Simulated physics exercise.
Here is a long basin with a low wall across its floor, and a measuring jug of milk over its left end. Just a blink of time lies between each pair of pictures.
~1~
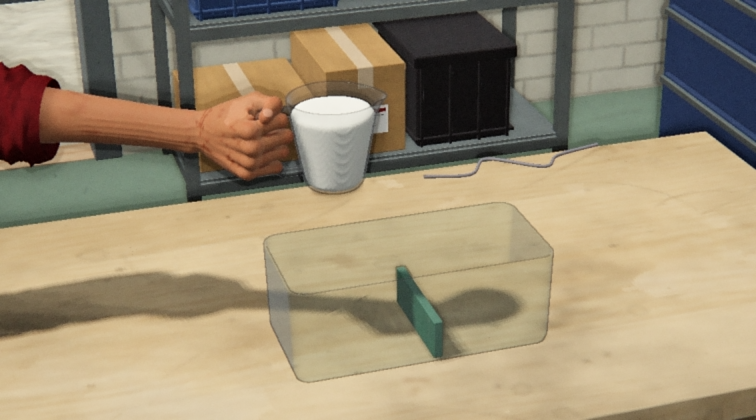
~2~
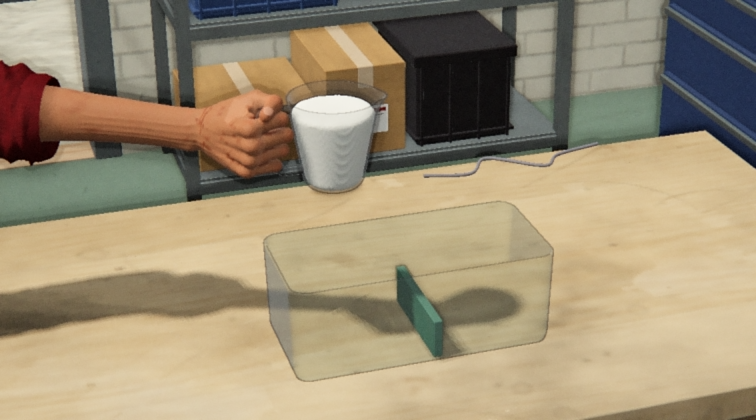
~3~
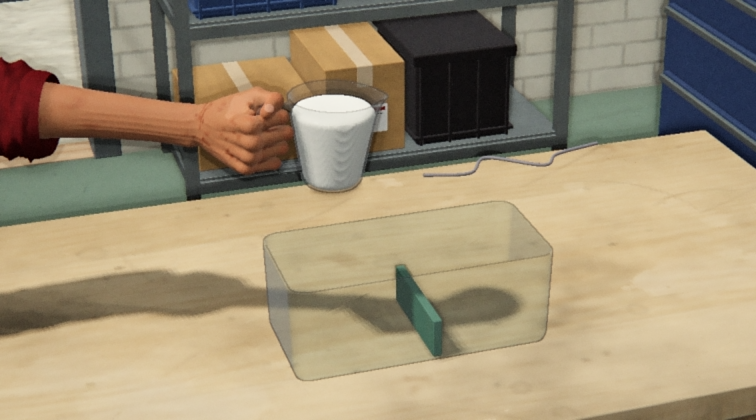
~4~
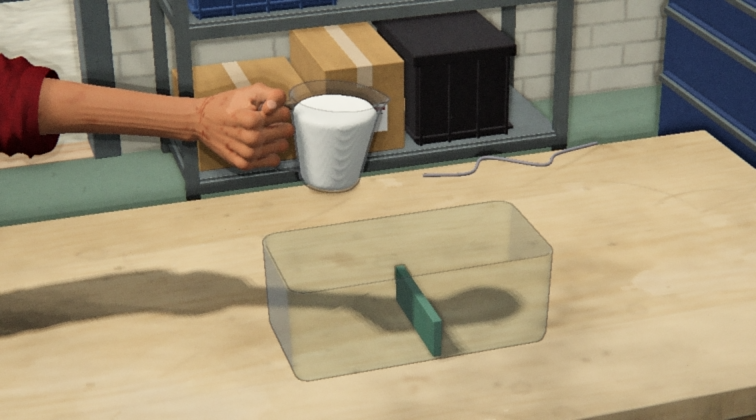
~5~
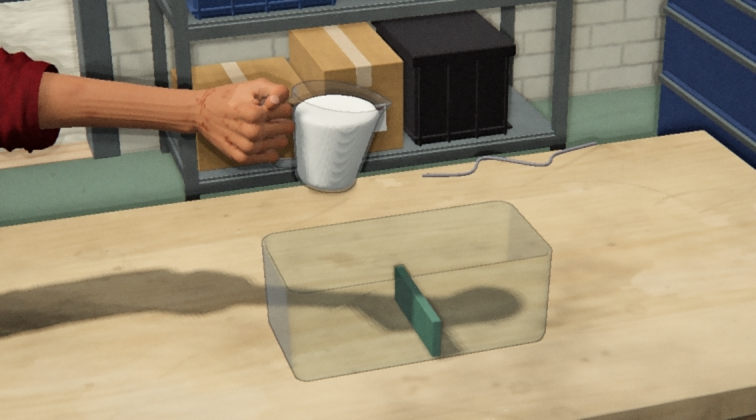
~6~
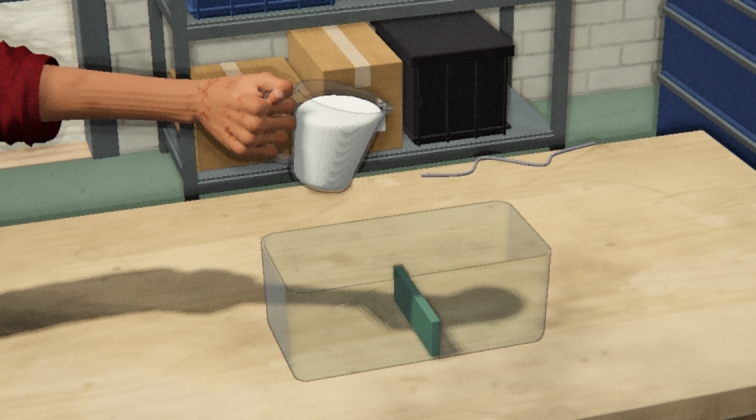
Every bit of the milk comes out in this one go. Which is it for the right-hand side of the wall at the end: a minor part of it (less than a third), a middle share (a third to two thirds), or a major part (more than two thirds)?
The right side of the wall holds a large share, beyond two thirds.
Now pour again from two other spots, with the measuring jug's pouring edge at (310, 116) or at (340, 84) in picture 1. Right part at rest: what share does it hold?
One after the other: 5 %, 15 %.
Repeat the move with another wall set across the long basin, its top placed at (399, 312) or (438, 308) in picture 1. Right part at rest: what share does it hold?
In turn 90 and 55 in a hundred.
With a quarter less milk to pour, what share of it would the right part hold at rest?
Near 75 %.
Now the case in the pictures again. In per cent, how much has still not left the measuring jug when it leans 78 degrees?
65 per cent, approximately.
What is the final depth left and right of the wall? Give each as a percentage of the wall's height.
Levels: Left around 10 per cent, right around 40 per cent.
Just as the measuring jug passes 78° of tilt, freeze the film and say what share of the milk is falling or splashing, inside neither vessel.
Roughly 25 per cent.
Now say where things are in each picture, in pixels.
It leans 0°; its right rim is at (386, 93); the milk meets the walls at (292, 114) and (372, 105); the long basin's rim runs from (276, 267) to (533, 228); the wall's top is at (419, 295), in the first frame.
It leans 1°; its right rim is at (387, 92); the milk meets the walls at (292, 114) and (373, 104), in the second frame.
It leans 3°; its right rim is at (388, 93); the milk meets the walls at (292, 112) and (373, 105), in the third frame.
It leans 6°; its right rim is at (389, 96); the milk meets the walls at (294, 111) and (374, 104), in the fourth frame.
It leans 10°; its right rim is at (391, 100); the milk meets the walls at (296, 112) and (376, 105), in the fifth frame.
It leans 15°; its right rim is at (393, 105); the milk meets the walls at (297, 113) and (381, 106), in the sixth frame.
A moment on, the tilt is 78° and 63 per cent is still to pour, 0 is left of the wall and 10 right of it.
Next, the tilt is 111° and 7 per cent is still to pour, 8 is left of the wall and 71 right of it.
Then the tilt is 114° and 0 per cent is still to pour, 19 is left of the wall and 80 right of it.
Later the tilt is 114° and 0 per cent is still to pour, 18 is left of the wall and 80 right of it.
At rest 18 per cent lies left of the wall, 80 right of it and 1 outside.
